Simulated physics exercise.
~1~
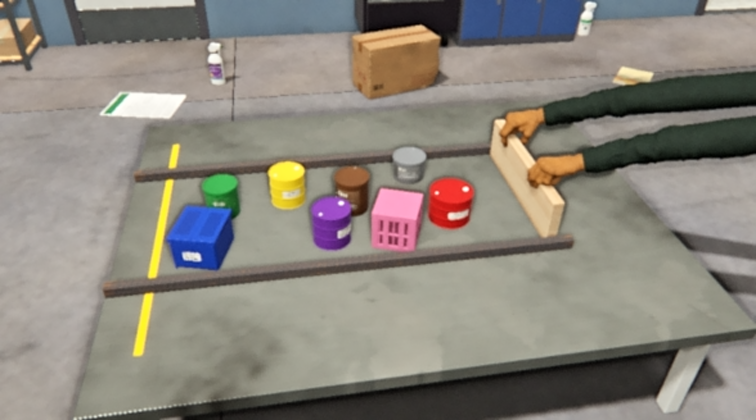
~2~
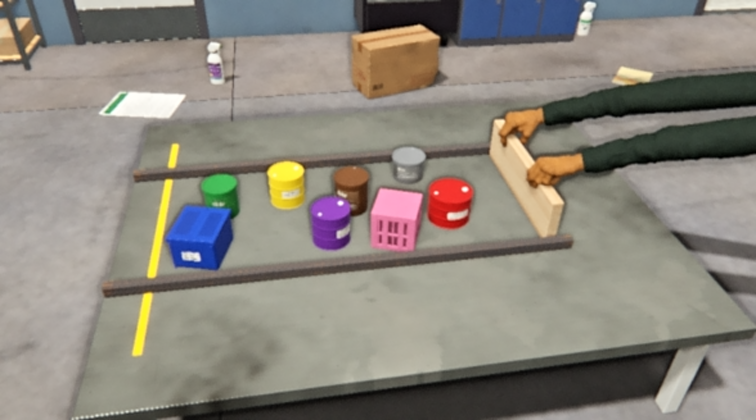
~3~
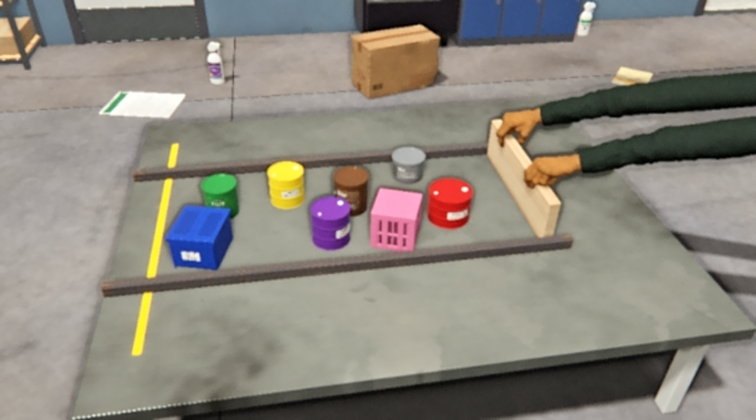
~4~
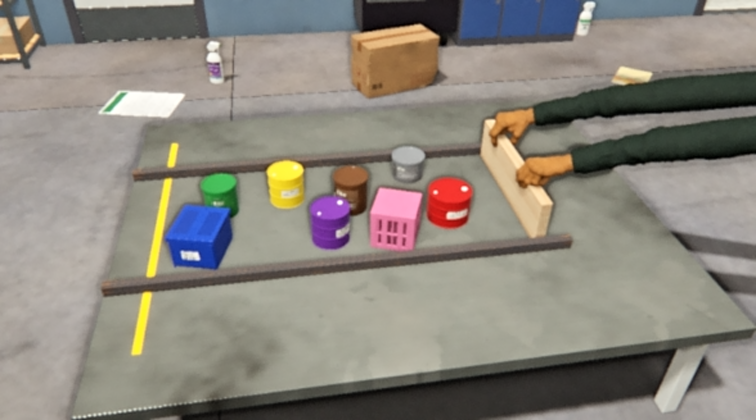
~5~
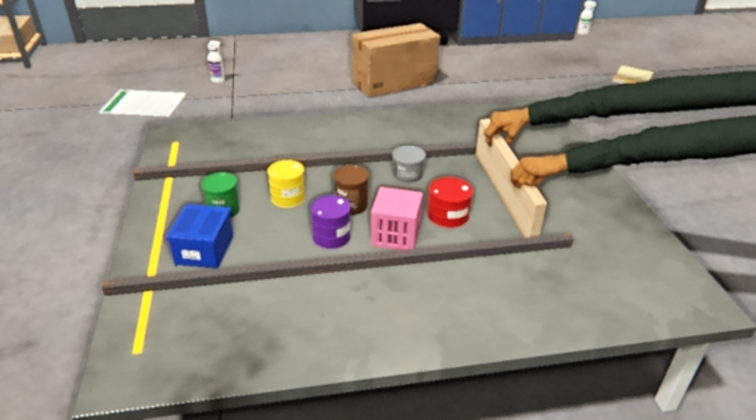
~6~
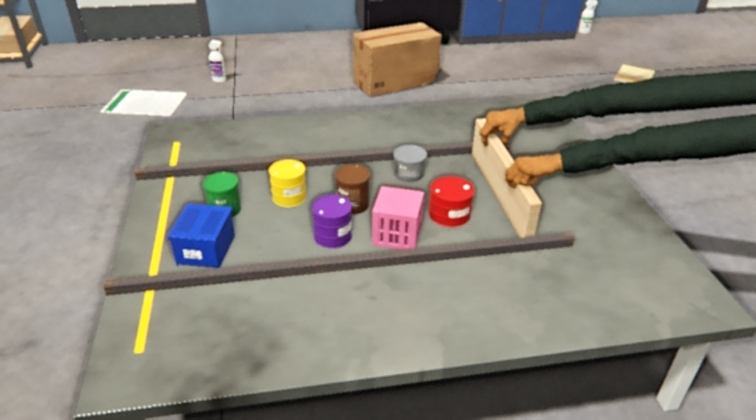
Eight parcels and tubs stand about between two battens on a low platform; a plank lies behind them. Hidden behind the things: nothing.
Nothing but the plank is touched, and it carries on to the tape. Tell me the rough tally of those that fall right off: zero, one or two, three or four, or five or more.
The fall count stops at three or four.
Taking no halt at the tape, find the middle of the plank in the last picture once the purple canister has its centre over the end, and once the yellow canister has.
Points: About (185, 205) and about (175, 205).
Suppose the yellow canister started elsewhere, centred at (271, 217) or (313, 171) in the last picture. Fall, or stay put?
Taking the two places in order, it ends up down and then ends up down.
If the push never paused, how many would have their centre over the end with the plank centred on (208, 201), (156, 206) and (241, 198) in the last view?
Going through the three positions, you'd get 1, 4 and 0.
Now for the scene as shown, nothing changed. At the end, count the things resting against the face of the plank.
It's 4 of them.
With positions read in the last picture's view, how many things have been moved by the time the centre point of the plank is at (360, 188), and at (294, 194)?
Well, it's 5 at the first one and 8 at the second.
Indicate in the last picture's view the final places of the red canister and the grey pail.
About (133, 228), and the other about (149, 183).
Early on, none off yet; blue tote at rest near (204, 236); green pail at rest near (223, 196); yellow canister at rest near (288, 183).
A while later, none off yet; blue tote at rest near (204, 236); green pail at rest near (223, 196); yellow canister travelled about its own width near (266, 183).
Further along, none off yet; blue tote travelled about its own width near (114, 248); green pail travelled about its own width near (174, 208); yellow canister travelled well along near (182, 188).
Finally, the number that fall off is three or four; lost, purple canister, yellow canister, green pail and blue tote.
